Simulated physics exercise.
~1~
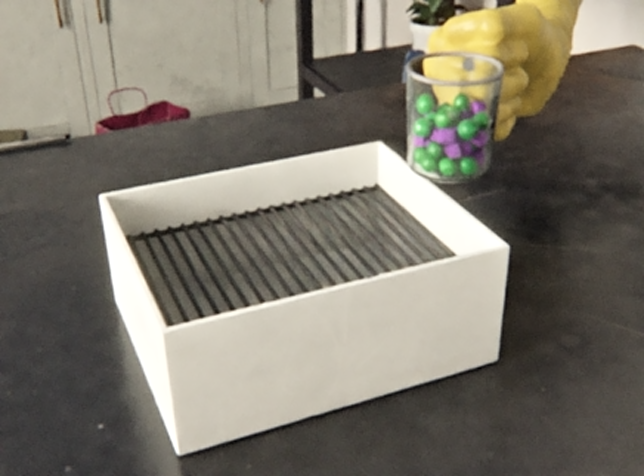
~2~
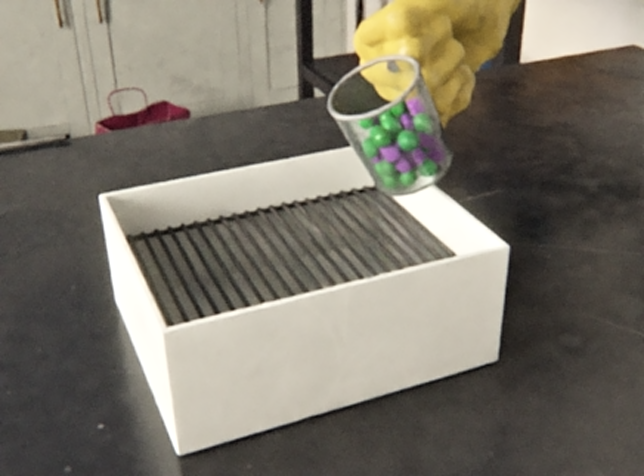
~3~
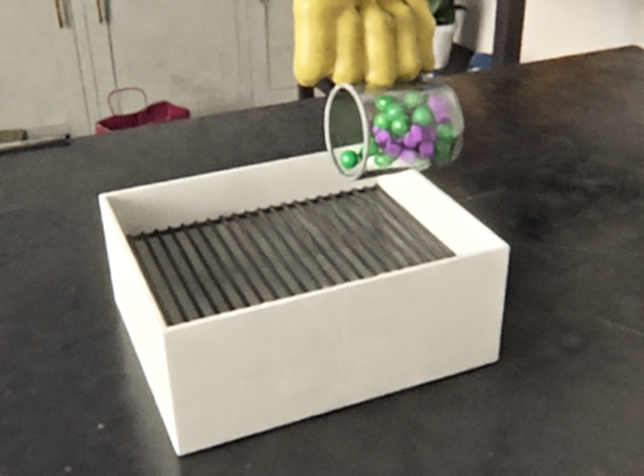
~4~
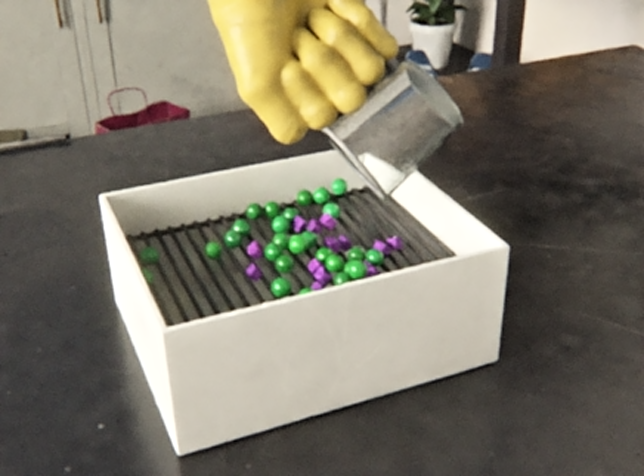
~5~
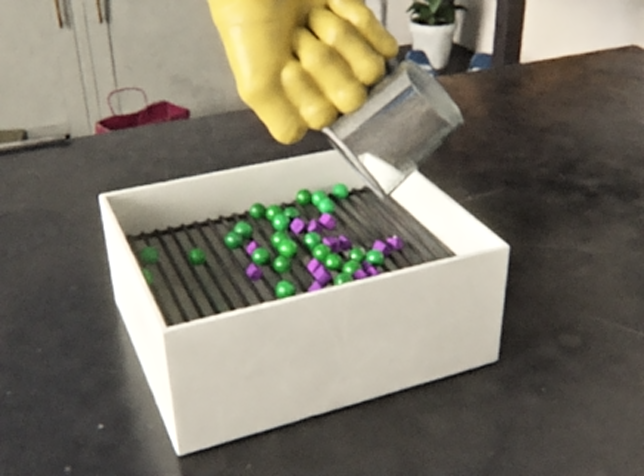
On a dark tabletop in a room with pale cabinets, a white open box holds a black ridged rack, and a yellow-gloved hand grips a clear cup of green balls and purple chunks beside it. The hand carries the cup left over the box and starts to tip it. The cup turns onto its side, with the pieces still mostly inside. It then tilts further, mouth down, and the pieces spill across the rack. A few green balls shift slightly, and both colours end up resting on top while the hand holds the emptied cup above.
